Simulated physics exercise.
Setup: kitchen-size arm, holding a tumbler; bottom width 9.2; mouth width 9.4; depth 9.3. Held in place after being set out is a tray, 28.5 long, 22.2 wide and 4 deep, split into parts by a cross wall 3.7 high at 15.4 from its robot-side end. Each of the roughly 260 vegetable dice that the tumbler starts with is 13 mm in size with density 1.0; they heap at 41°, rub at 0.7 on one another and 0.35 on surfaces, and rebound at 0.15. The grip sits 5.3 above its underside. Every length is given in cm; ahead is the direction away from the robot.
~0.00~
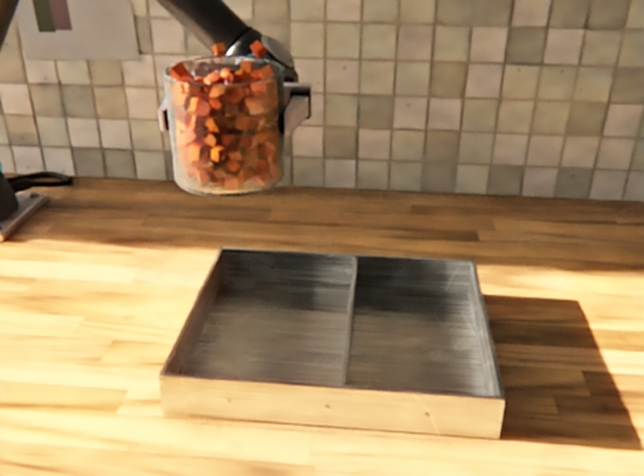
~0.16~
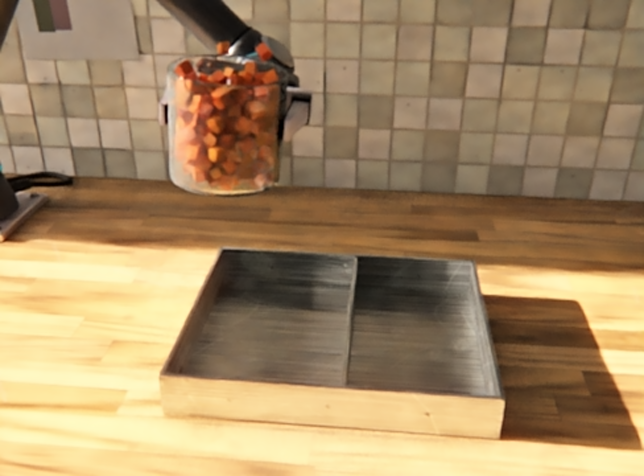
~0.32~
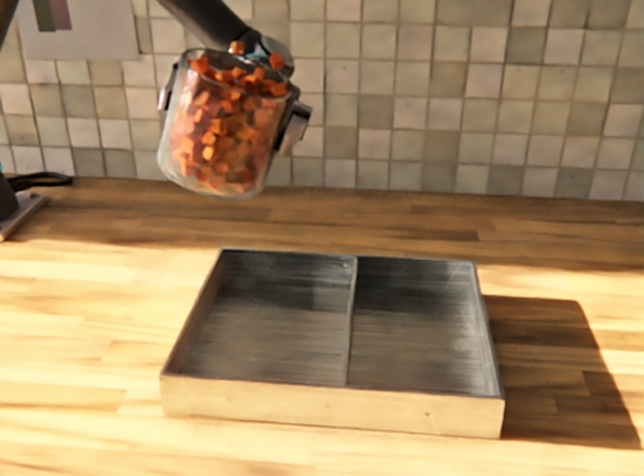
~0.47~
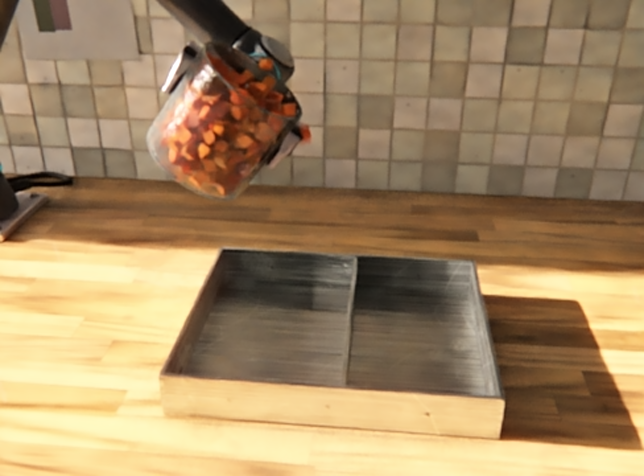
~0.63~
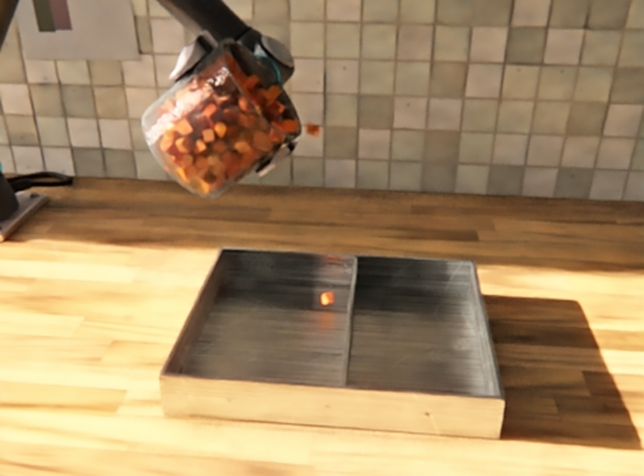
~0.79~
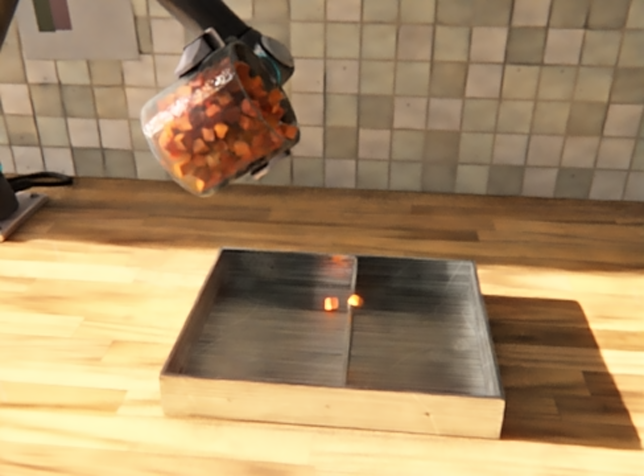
A robot arm tilts a clear tumbler of orange chunks, dropping two into a divided tray.
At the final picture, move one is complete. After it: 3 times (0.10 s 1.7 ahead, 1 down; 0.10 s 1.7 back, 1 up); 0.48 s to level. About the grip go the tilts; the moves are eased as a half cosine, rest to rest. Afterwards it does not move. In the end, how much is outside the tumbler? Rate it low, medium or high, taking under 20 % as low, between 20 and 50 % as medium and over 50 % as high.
Rating: Low.
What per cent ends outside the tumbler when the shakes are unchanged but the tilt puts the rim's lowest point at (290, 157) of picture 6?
Close to 15 in a hundred.
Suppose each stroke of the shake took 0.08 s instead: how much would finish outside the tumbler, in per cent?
That gives about 10 percent.
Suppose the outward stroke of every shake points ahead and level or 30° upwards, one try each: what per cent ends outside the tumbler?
Result: Approx. 10 % and 10 %, one try each.
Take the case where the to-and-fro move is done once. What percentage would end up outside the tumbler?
It would then be around 5 per cent.
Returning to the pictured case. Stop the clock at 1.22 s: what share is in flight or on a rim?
1 %.
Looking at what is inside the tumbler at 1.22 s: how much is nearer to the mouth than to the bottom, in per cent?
I'd say close to 45 per cent.
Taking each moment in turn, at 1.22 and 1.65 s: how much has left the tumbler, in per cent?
At the first time about 5 per cent, at the second about 5 per cent.
By 1.22 s, tilted 56° forward, highest piece 27 above the table; 248 in the tumbler, 5 in the far-side part, 3 in the robot-side part, 2 in flight or on a rim.
By 1.65 s, tilted 24° forward, highest piece 27 above the table; 247 in the tumbler, 6 in the far-side part, 5 in the robot-side part.
By 2.07 s, level, highest piece 28 above the table; 247 in the tumbler, 6 in the far-side part, 5 in the robot-side part.
By 3.12 s, level, highest piece 28 above the table; 247 in the tumbler, 6 in the far-side part, 5 in the robot-side part.
Final count, 247 in the tumbler, 6 in the far-side part, 5 in the robot-side part. That is 4 % outside the tumbler.
